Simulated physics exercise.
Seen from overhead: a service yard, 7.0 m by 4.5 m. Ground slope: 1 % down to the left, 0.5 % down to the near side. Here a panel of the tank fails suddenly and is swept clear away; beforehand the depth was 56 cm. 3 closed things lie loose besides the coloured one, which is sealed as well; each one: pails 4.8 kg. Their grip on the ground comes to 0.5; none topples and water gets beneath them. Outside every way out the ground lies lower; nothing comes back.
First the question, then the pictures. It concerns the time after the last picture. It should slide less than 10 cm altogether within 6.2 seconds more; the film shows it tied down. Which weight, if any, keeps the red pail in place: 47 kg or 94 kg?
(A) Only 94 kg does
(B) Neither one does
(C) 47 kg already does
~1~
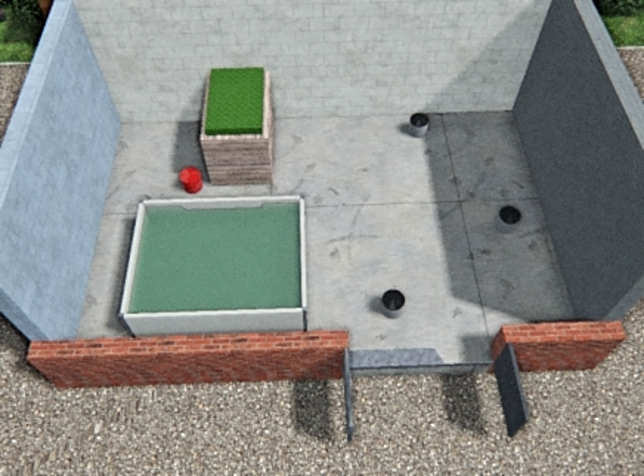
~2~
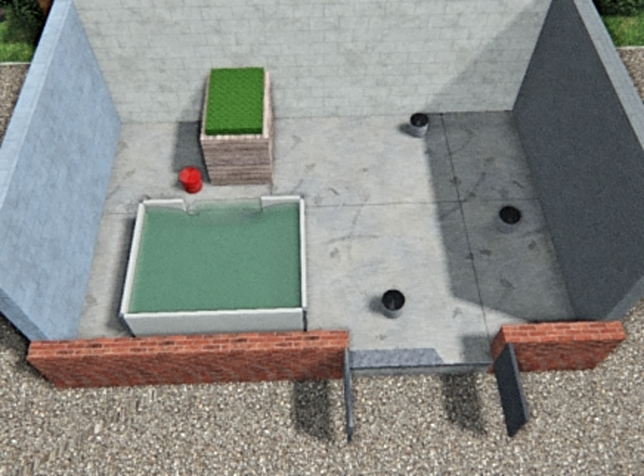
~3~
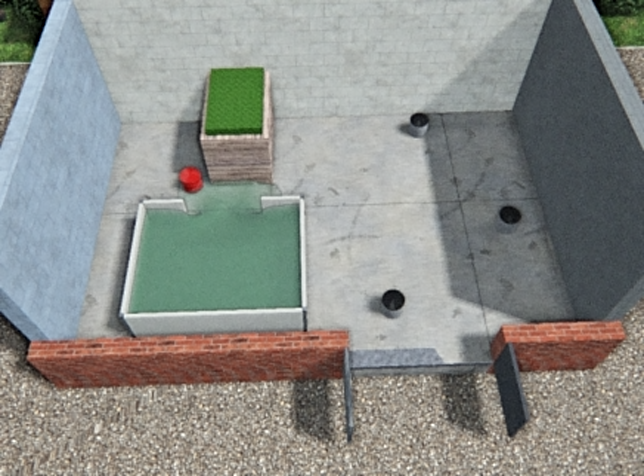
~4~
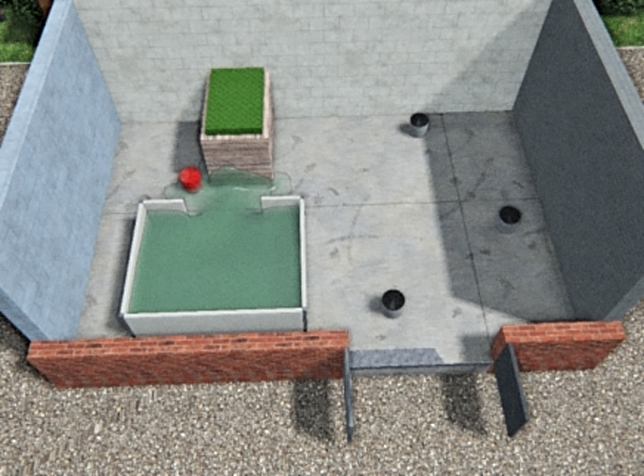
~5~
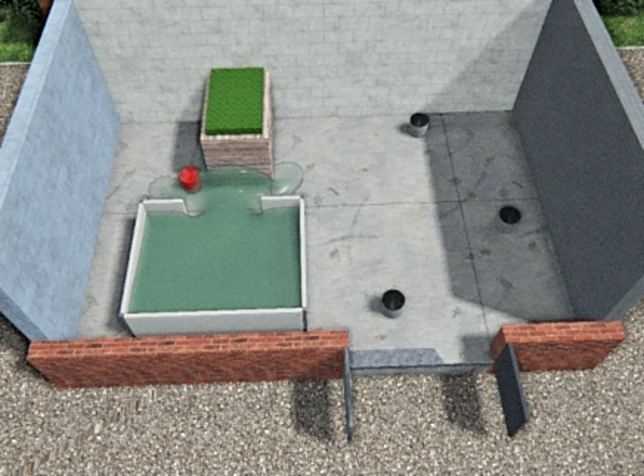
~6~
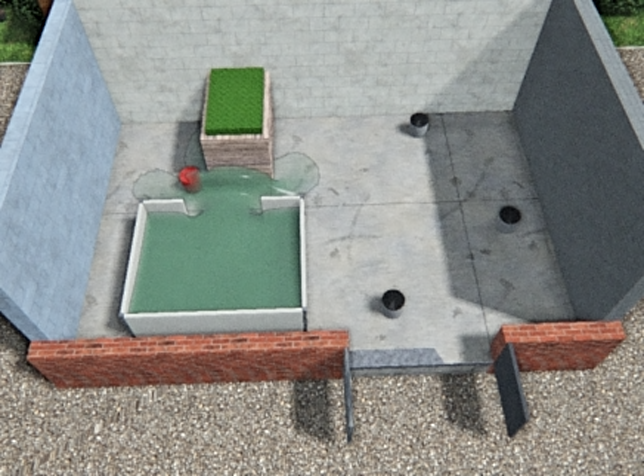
The answer is A.
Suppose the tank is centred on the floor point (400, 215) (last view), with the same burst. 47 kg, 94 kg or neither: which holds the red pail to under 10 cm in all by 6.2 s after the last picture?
In that case the lighter mass suffices.
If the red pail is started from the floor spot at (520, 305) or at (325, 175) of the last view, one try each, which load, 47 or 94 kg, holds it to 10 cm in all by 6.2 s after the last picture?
In turn: The lighter suffices; the lighter suffices.
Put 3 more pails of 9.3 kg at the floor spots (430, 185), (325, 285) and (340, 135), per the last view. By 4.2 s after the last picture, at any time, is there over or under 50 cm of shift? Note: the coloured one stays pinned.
In the given order, I'd say smaller, smaller, smaller.
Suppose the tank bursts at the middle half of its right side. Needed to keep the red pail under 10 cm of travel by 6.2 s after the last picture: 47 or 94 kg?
That way round, the lesser mass holds.
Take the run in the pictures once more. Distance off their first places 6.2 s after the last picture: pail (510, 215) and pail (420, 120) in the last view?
120 cm, 80 cm.
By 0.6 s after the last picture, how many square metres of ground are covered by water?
About 13 m2 is covered.
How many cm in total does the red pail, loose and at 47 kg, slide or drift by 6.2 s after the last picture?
Around 40 centimetres in total.
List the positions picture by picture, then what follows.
The red pail at (190, 175), on the bottom; water covers 4.1 m2; 0 of 4 have shifted, in the first picture.
The red pail at (190, 175) rests on the ground; 4.7 m2 under water; 0 of 4 have shifted, in the second picture.
The red pail at (190, 175), on the bottom; 5.3 m2 under water; 0 of 4 have shifted, in the third picture.
The red pail at (190, 175), on the bottom; water covers 5.5 m2; 0 of 4 have shifted, in the fourth picture.
The red pail at (190, 175) rests on the ground; water covers 6.0 m2; 0 of 4 have shifted, in the fifth picture.
The red pail at (190, 175), on the bottom; water covers 6.7 m2; 0 of 4 have shifted, in the sixth picture.
Then, 0.6 s after the last picture the red pail would be 23 cm from its start with 47 kg and 0 cm from its start with 94 kg; 16 cm of water round it then.
Then, 2.3 s after the last picture the red pail would be 41 cm from its start with 47 kg and 0 cm from its start with 94 kg; 13 cm of water round it then.
Then, 4.2 s after the last picture the red pail would be 41 cm from its start with 47 kg and 0 cm from its start with 94 kg; 16 cm of water round it then.
Then, 6.2 s after the last picture the red pail would be 41 cm from its start with 47 kg and 0 cm from its start with 94 kg; 16 cm of water round it then.
